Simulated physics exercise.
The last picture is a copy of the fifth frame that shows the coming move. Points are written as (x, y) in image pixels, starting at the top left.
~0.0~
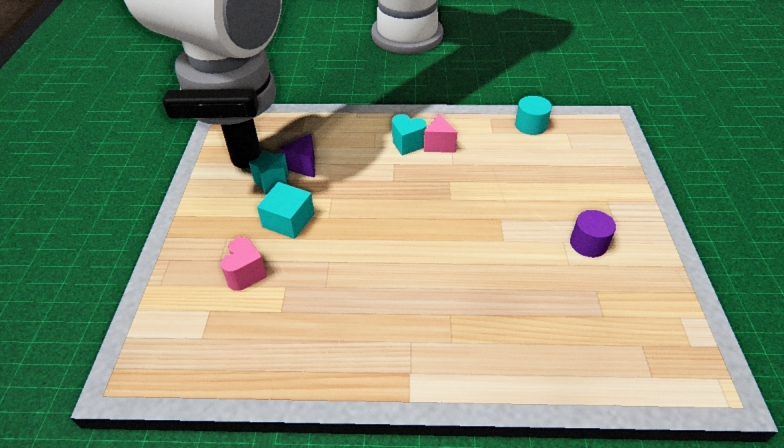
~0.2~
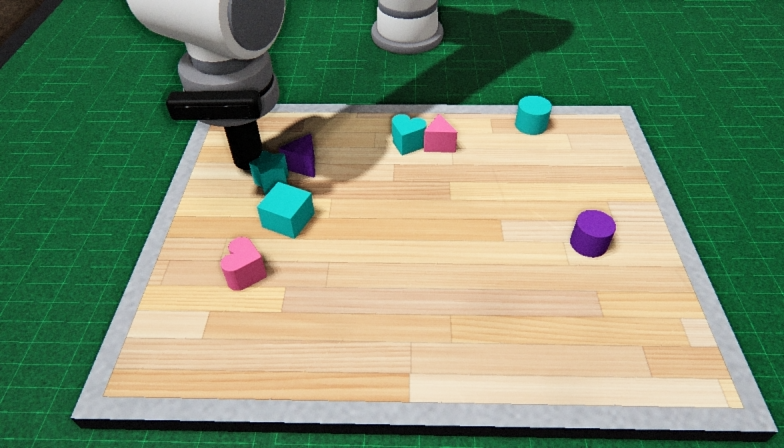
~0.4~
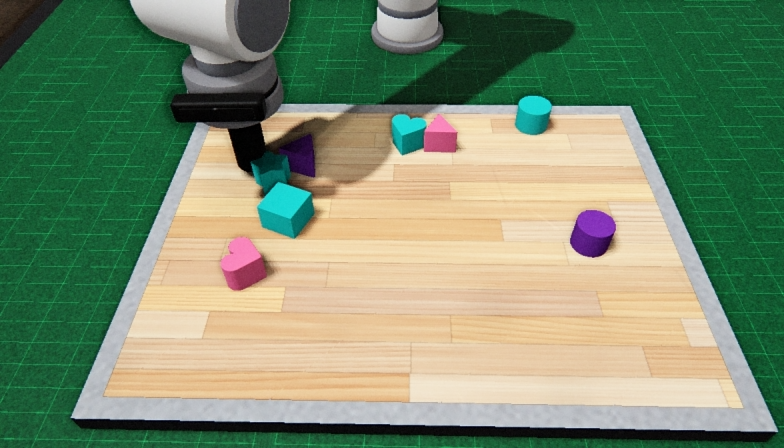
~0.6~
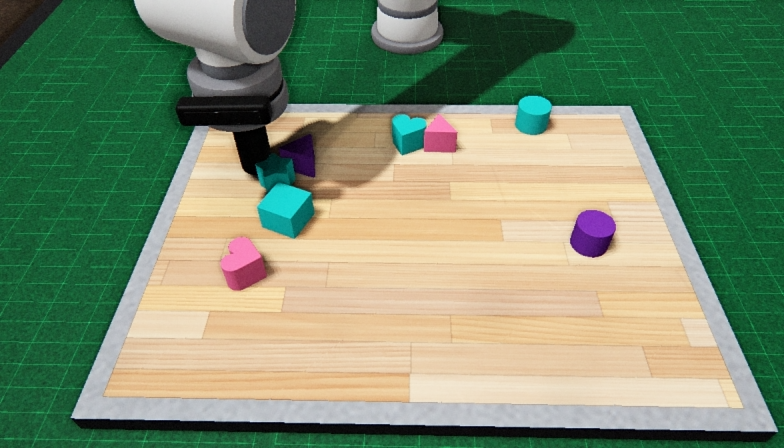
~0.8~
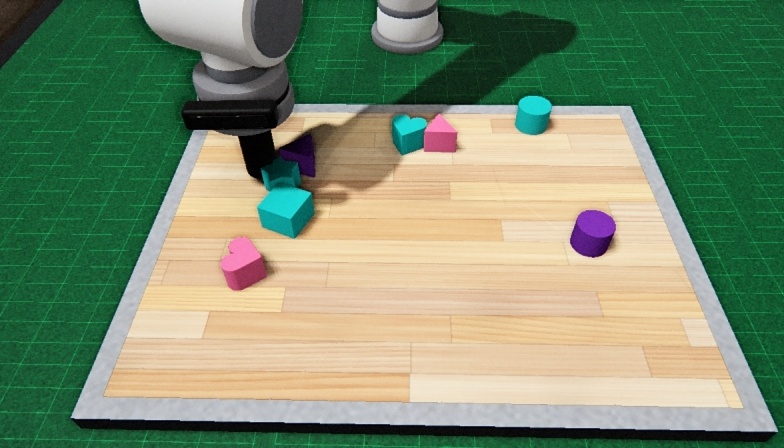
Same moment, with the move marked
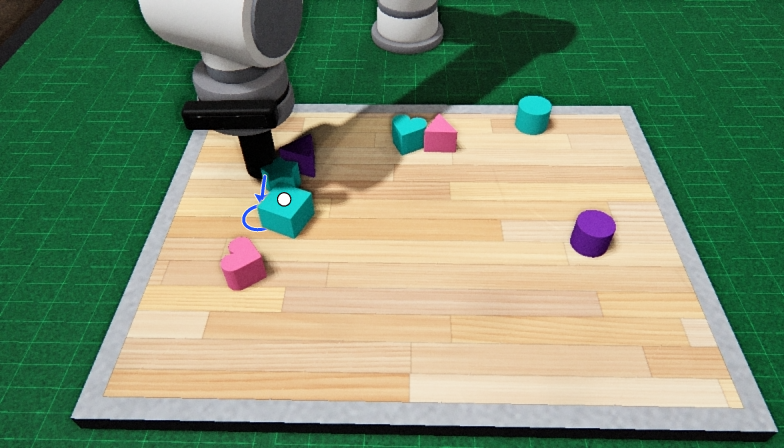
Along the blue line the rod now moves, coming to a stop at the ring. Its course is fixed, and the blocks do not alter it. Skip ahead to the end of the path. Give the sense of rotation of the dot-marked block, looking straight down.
It is turned clockwise.
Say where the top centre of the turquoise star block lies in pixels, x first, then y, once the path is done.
The middle of its top is at (288, 178).
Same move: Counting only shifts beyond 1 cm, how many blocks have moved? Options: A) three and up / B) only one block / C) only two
Option C.
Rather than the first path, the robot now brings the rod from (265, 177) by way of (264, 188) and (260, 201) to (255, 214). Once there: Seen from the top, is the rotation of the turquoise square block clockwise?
That would be a yes.
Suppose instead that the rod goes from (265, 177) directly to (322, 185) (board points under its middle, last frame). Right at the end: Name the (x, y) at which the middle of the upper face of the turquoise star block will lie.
Its top middle: (320, 189).
Path on the board, in a line from (265, 177) to (261, 217); the dot is on the turquoise square block.
What follows on the original path. Halfway along, rod (261, 190); turquoise star block (288, 176), turned 40° anticlockwise; turquoise square block (291, 206), turned 25° clockwise.
At the end, rod (259, 211); turquoise star block (288, 178), turned 55° anticlockwise; turquoise square block (294, 207), turned 30° clockwise; purple three-sided block in place.
